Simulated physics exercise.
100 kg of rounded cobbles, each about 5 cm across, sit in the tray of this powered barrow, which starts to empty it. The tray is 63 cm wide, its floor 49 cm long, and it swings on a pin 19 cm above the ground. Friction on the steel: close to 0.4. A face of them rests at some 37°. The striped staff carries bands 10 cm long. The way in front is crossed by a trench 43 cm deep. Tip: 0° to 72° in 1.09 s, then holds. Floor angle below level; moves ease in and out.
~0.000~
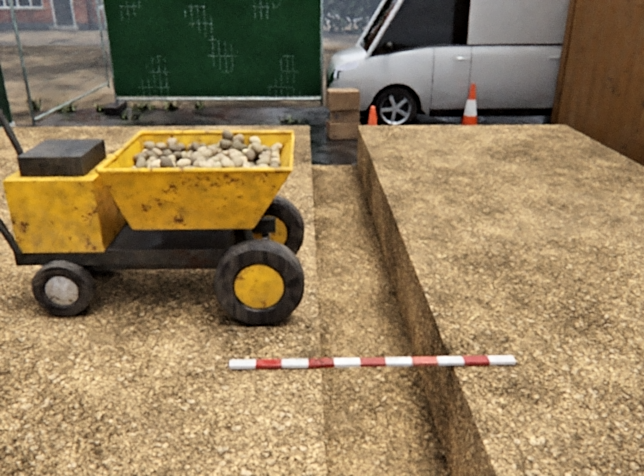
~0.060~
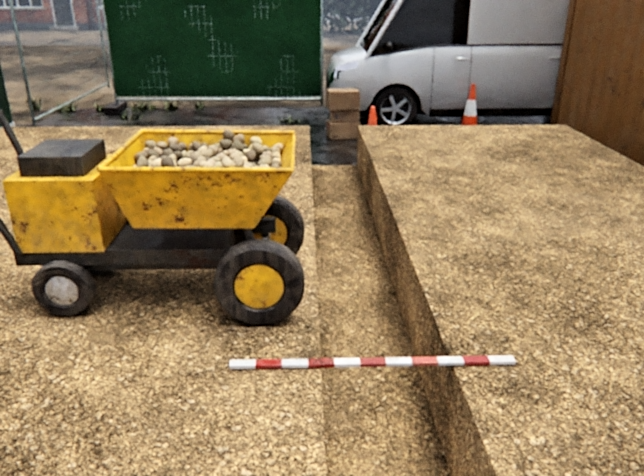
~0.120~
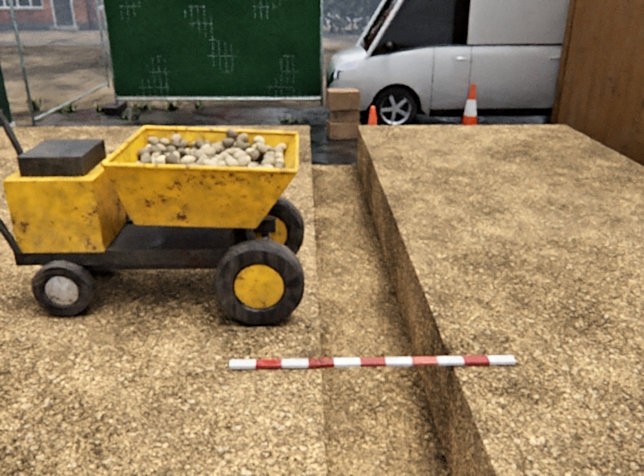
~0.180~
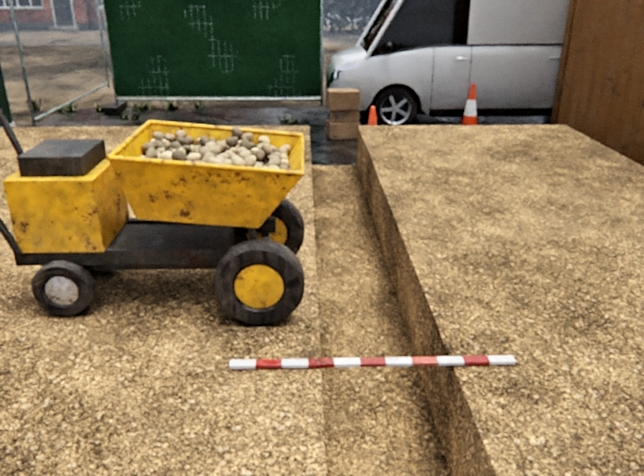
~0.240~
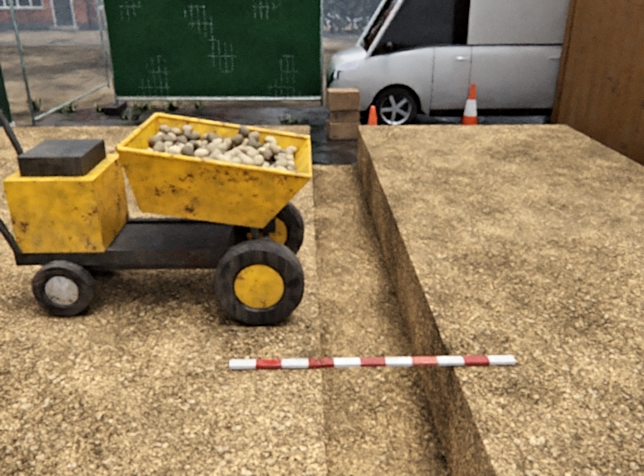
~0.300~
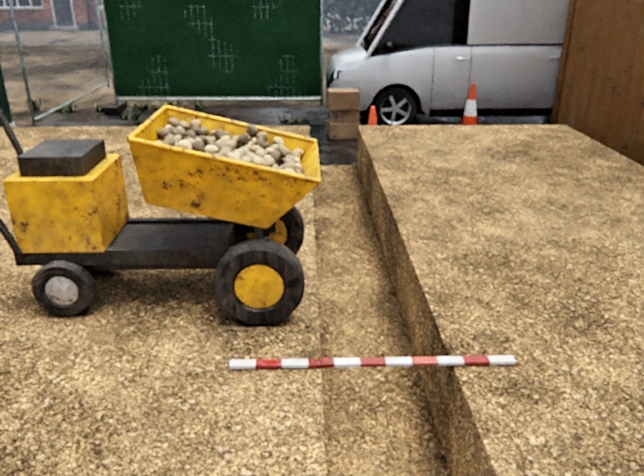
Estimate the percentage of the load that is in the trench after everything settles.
Roughly 76 per cent of the load.
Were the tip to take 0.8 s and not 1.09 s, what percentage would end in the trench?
In that case, around 70%.
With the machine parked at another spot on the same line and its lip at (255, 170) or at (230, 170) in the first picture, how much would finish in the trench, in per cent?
It comes to about 95 and 100 in a hundred.
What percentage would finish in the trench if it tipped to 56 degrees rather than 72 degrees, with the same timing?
Roughly 30%.
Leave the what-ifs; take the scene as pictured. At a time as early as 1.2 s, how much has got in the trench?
By then, around 25 percent.
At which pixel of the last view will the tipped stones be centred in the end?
Roughly at pixel (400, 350).
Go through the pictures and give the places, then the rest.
Lip at (291, 170), floor tilted 0°, highest stones at (233, 145), in the first frame.
Lip at (292, 171), floor tilted 1°, highest stones at (233, 144); the stones move at 0.2 m/s on average, in the second frame.
Lip at (296, 172), floor tilted 2°, highest stones at (205, 143); the stones move at 0.3 m/s on average, in the third frame.
The tray is at 5°, its lip at (303, 174); the top of the load is at (184, 141); the stones move at 0.4 m/s on average, in the fourth frame.
The tray is at 9°, its lip at (311, 177); the top of the load is at (180, 135); the stones move at 0.6 m/s on average, in the fifth frame.
The tray is at 13°, its lip at (320, 181); the top of the load is at (179, 129); the stones move at 0.6 m/s on average, in the sixth frame.
After 0.8 s the floor is at 61°; 100 % in the tray; the foremost stones are at (374, 219).
After 1.2 s the floor is at 72°; 63 % in the tray, 26 % in the trench, 11 % past the trench; the foremost stones are at (462, 290).
After 1.5 s the floor is at 72°; 32 % in the tray, 45 % in the trench, 23 % past the trench; the foremost stones are at (539, 281).
After 3.5 s the floor is at 72°; 0 % in the tray, 76 % in the trench, 24 % past the trench; the foremost stones are at (589, 274).
